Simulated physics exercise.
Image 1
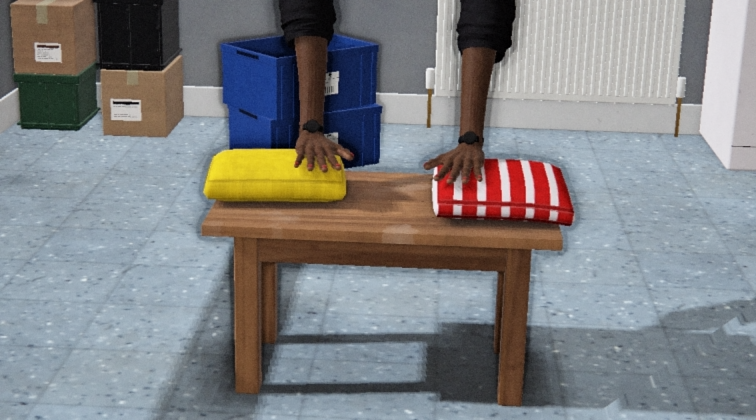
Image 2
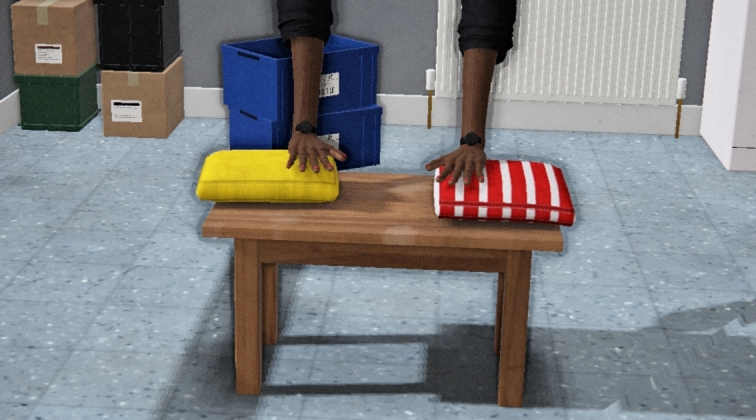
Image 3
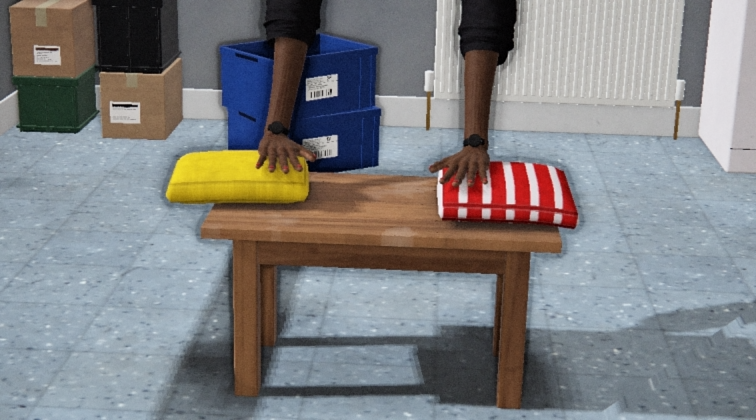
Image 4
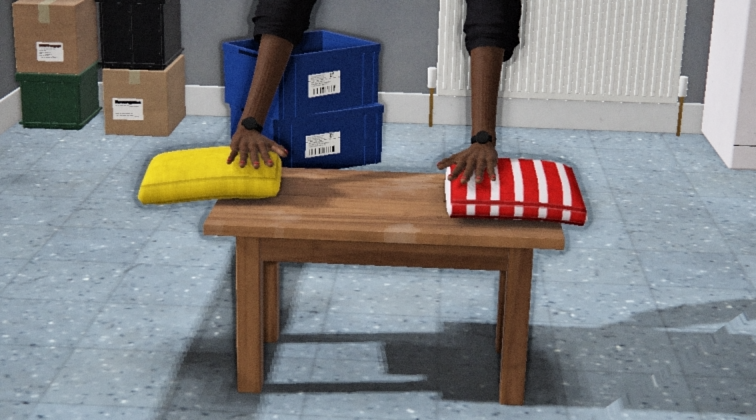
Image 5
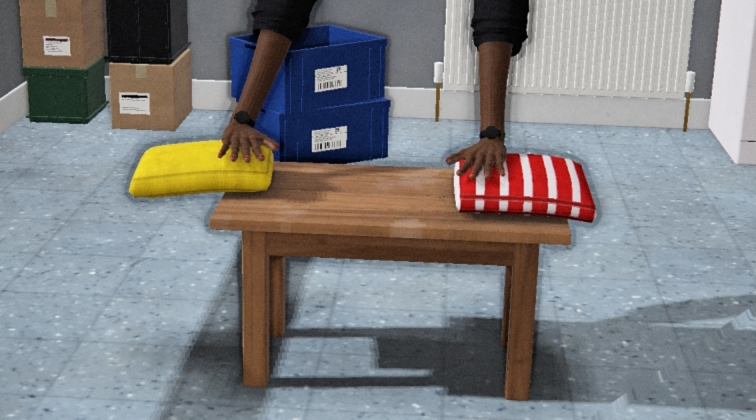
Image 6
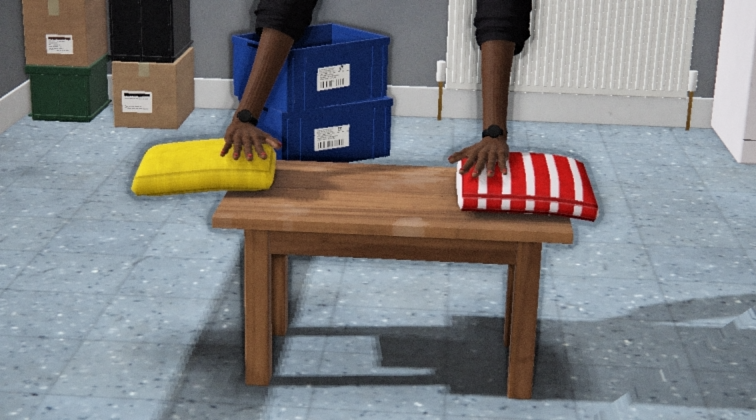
To begin with, two hands rest on a yellow cushion and a red-and-white striped one on a wooden table. The left hand slides the yellow cushion left until much of it overhangs the edge, while the other hand shifts the striped cushion slightly right, its end jutting past the tabletop.
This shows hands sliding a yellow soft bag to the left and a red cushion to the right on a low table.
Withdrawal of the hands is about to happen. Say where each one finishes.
As I see it, my guess is the yellow soft bag won't hang around, my guess is the red cushion sticks around.
Then, 0.42 s on from there, soft bag on the floor near (190, 301); cushion as it was left.
Then, 0.72 s on from there, soft bag on the floor near (117, 310); cushion as it was left.
In the end, soft bag on the floor near (100, 317); cushion as it was left. The yellow soft bag slumps off the end and the red cushion remains on top.
